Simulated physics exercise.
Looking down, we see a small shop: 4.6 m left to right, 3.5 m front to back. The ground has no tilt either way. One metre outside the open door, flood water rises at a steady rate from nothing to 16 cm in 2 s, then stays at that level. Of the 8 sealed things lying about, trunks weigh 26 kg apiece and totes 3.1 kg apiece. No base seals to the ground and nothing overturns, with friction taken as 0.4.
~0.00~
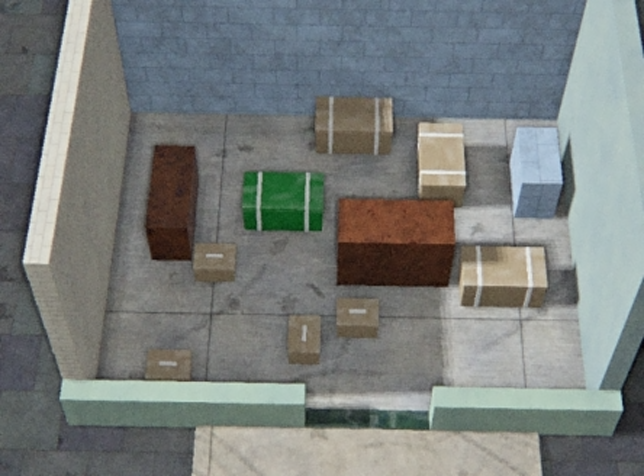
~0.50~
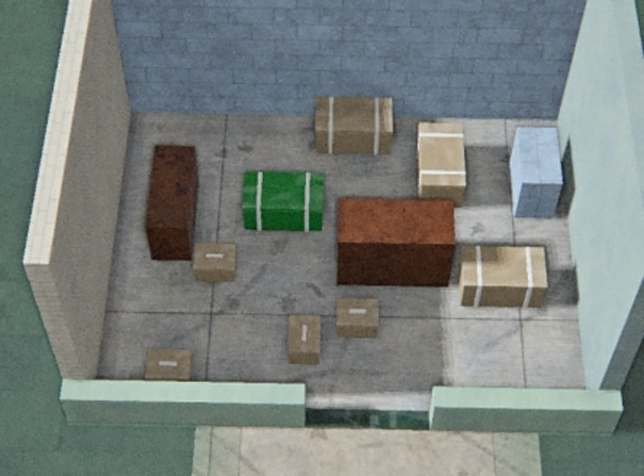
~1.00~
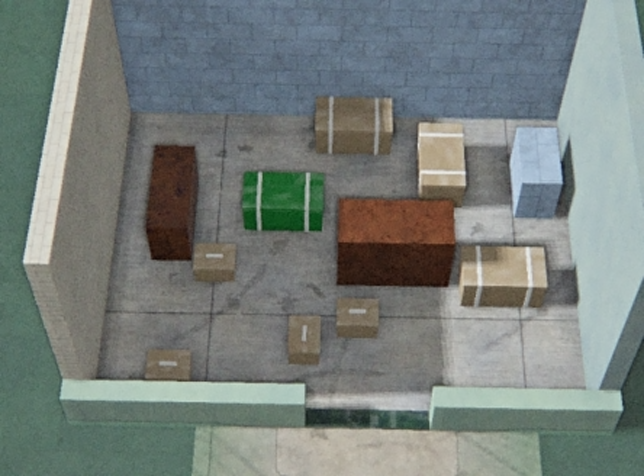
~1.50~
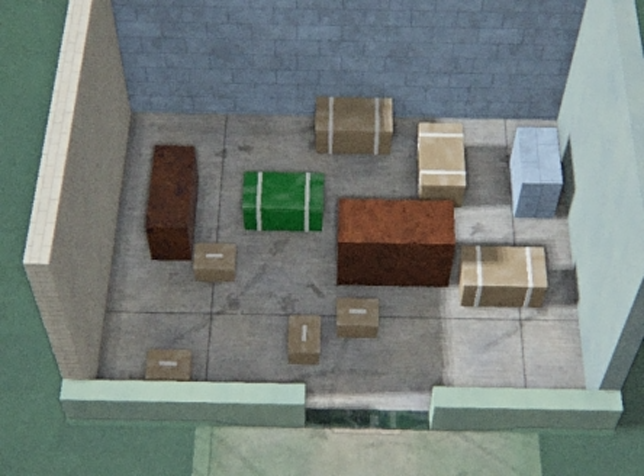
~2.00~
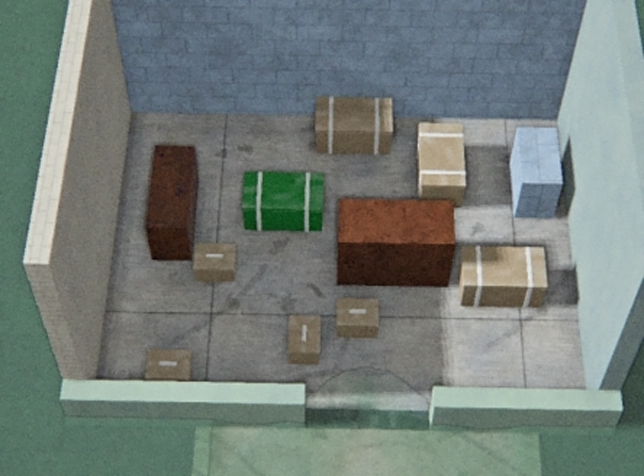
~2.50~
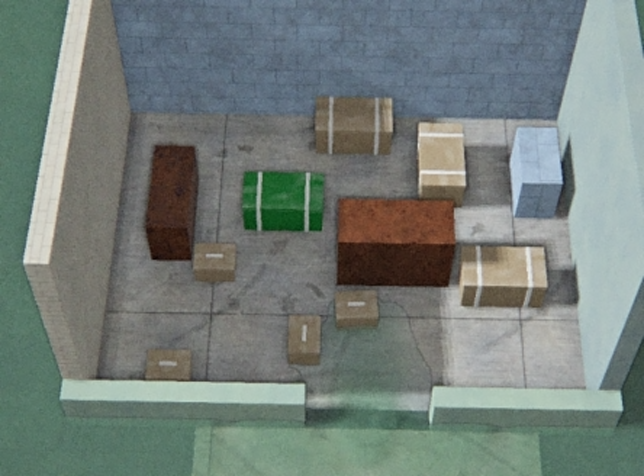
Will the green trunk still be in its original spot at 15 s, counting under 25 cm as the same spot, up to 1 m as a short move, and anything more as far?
No, a short move.
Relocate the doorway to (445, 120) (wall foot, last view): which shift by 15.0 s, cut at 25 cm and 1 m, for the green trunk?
The green trunk goes a bit.
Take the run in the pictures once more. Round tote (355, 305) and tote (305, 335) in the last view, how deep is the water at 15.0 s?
Depth approx. 10 cm / 7 cm.
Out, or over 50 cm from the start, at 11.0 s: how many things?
I count 4 of them.
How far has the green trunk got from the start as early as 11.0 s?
Roughly 10 centimetres by that point.
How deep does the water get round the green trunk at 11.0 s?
Roughly 6 cm deep.
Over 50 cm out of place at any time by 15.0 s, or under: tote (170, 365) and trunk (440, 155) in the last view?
In that order: Beyond and within.
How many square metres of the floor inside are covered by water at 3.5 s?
About 3.5 m2.
After 3.5 s the green trunk is near (283, 190), 0.0 m from its start, aground; 1 afloat.
After 6.8 s the green trunk is near (283, 190), 0.0 m from its start, aground; 0 afloat.
After 11.0 s the green trunk is near (285, 181), 0.1 m from its start, aground; 4 afloat.
After 15.0 s the green trunk is near (298, 157), 0.4 m from its start, afloat; 8 afloat.
